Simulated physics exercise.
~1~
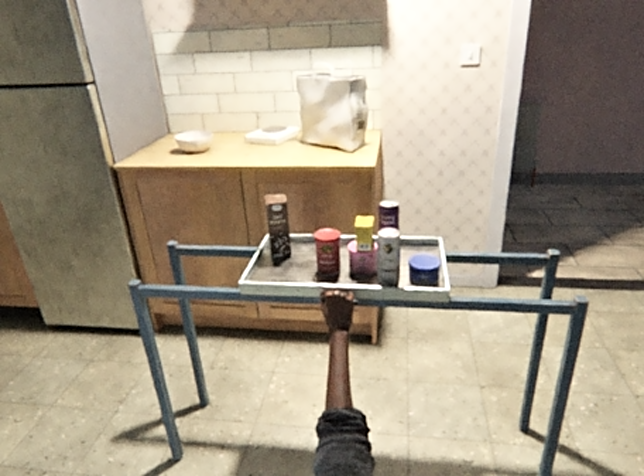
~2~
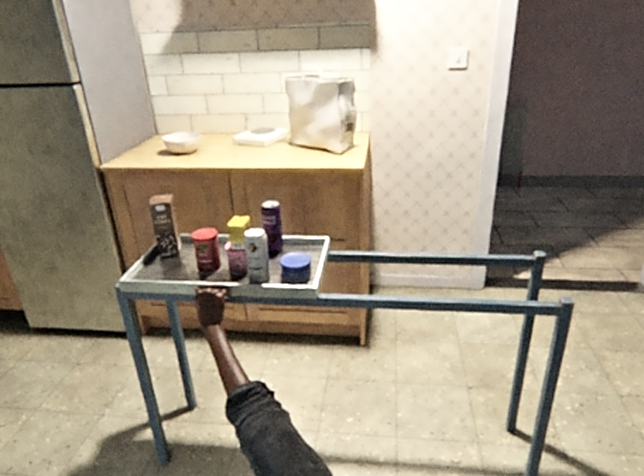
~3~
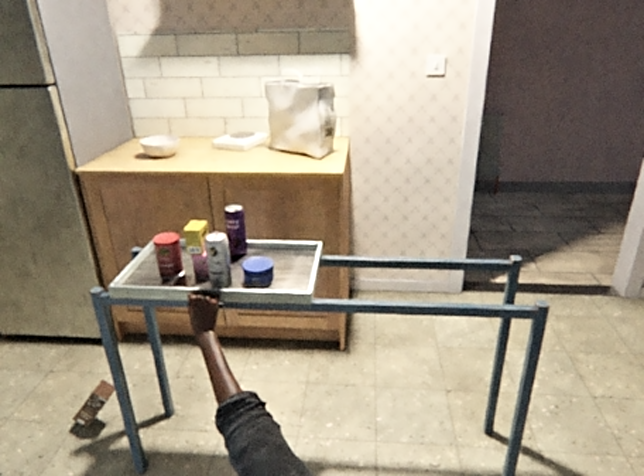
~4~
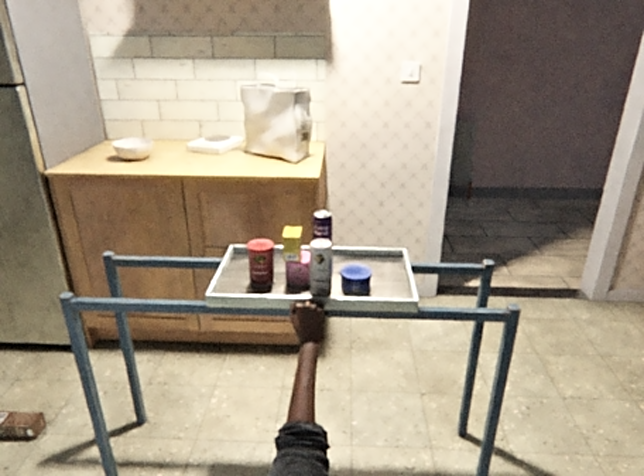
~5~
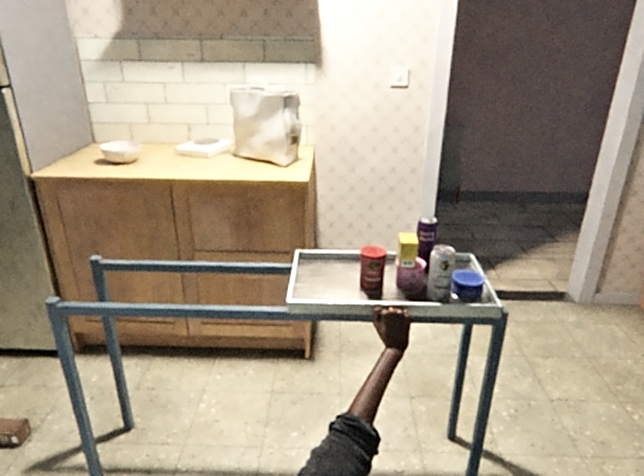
A brown carton tipped off a tray of cans and tubs and fell to the floor as a hand slid the tray left along a blue frame, then the hand moved the tray back to the right end with the other items still standing.
